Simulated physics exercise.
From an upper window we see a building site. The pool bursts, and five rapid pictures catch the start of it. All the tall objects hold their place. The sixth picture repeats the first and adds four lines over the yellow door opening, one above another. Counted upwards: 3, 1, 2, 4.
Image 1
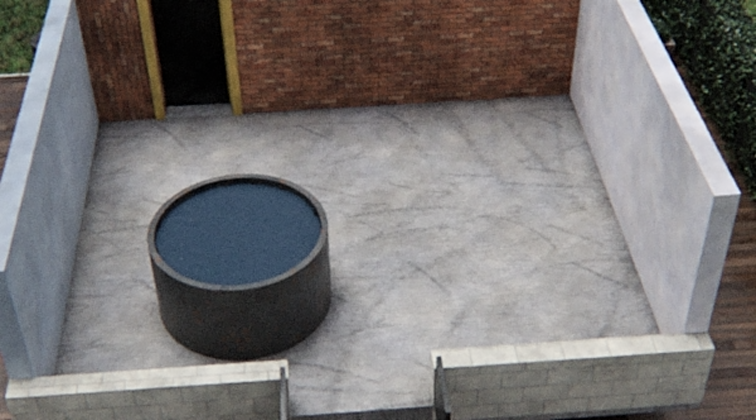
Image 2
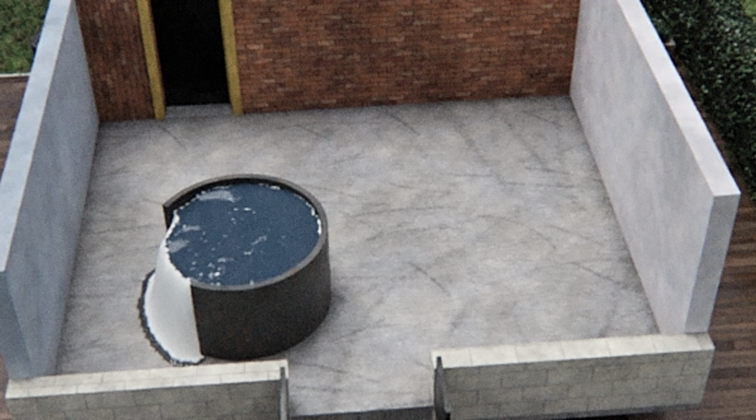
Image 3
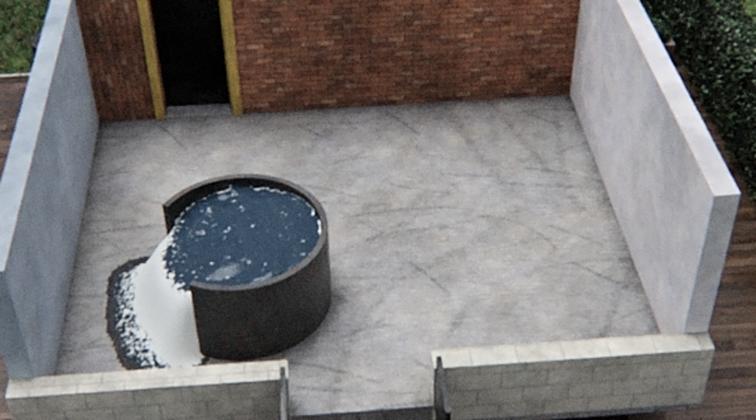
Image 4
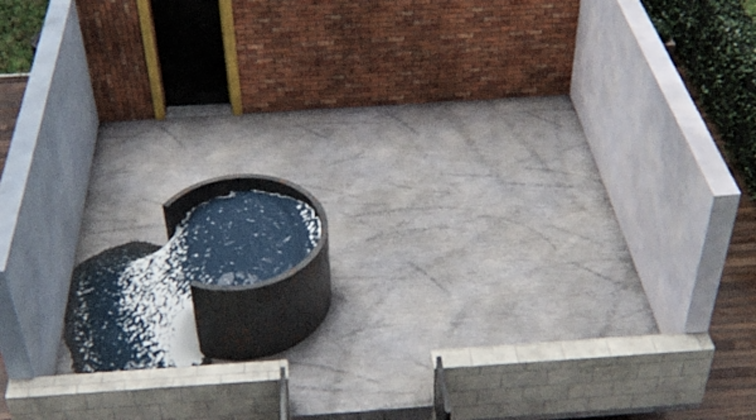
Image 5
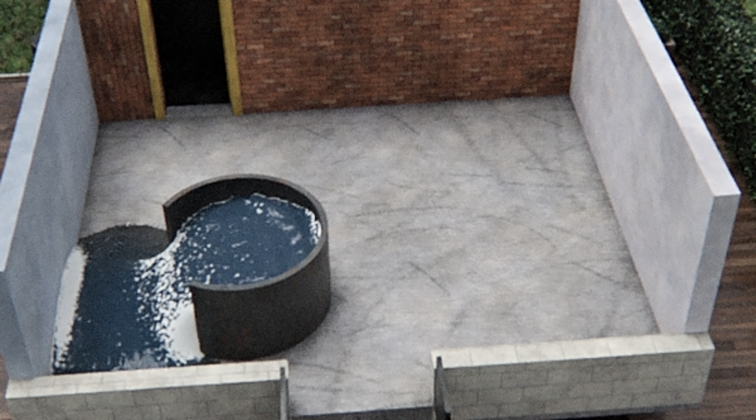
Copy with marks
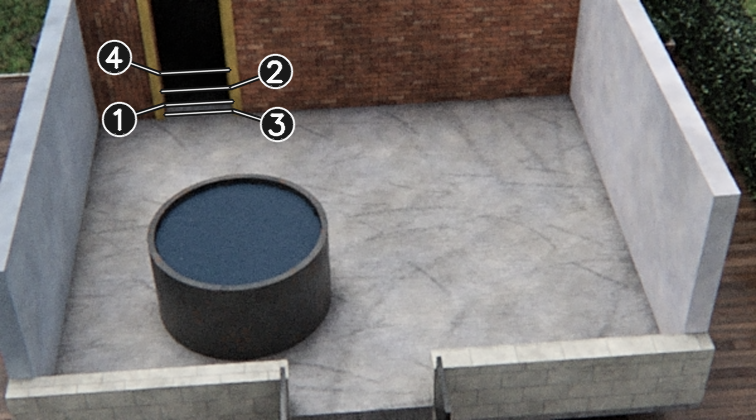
Water in a round, dark-walled pool pours out through an opening on its left side, foaming white, then spreads across the grey ground to the left wall, while the pool's level drops and the surrounding walls stay still.
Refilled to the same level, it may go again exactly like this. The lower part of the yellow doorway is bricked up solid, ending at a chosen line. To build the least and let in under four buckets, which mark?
1 will do.
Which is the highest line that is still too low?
It is 3.
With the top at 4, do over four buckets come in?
No, that is safe.
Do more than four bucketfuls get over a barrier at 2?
No, not at all.
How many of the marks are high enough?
Three of them.
In white, 1 at (198, 103); 2 at (196, 89); 3 at (199, 112); 4 at (194, 71); from the bottom up 3, 1, 2, 4.
With 1, a splash gets over, under a bucket.
With 2, nothing gets over.
With 3, some 20 bucketfuls get in.
With 4, nothing gets over.
